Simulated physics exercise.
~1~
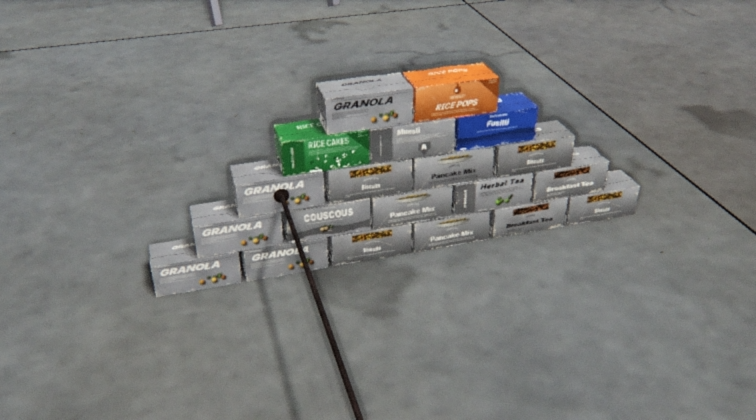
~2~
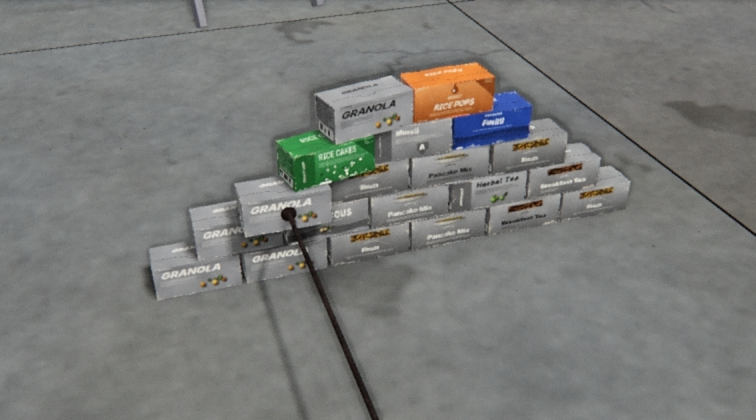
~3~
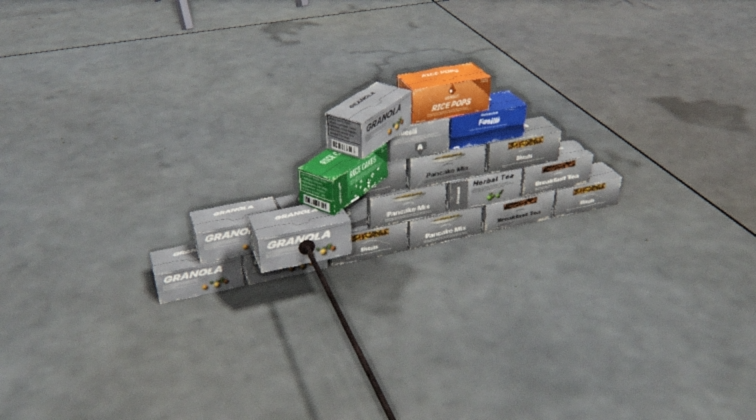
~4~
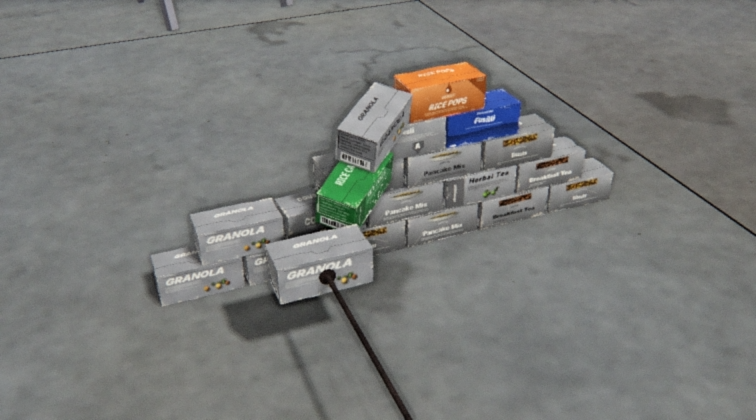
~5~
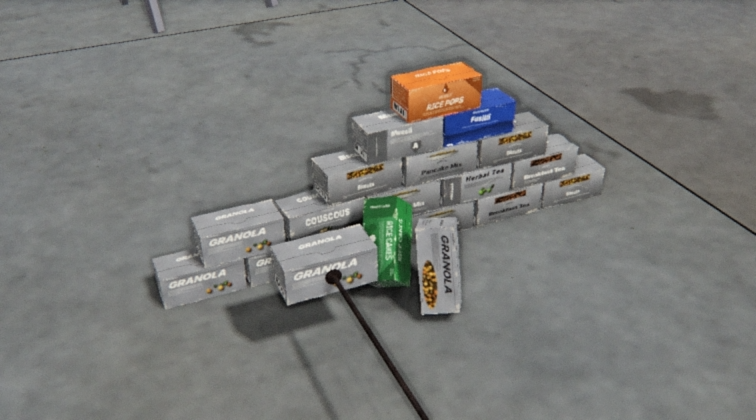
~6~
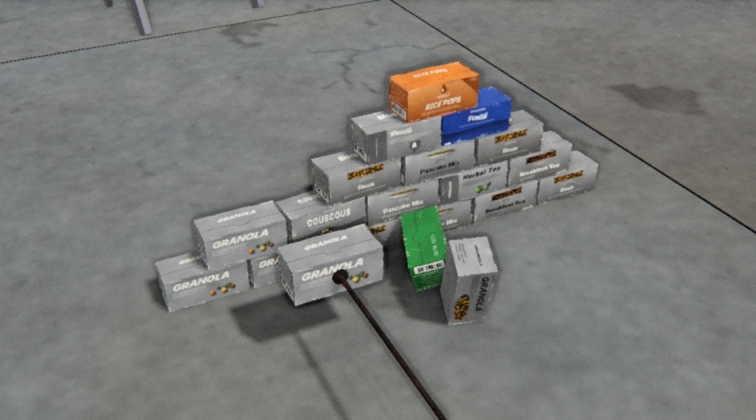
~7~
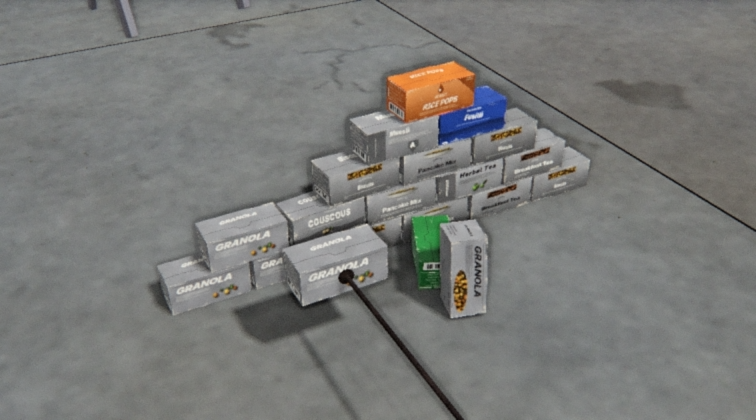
A dark rod draws a granola box from the wall, and two boxes above tumble down.
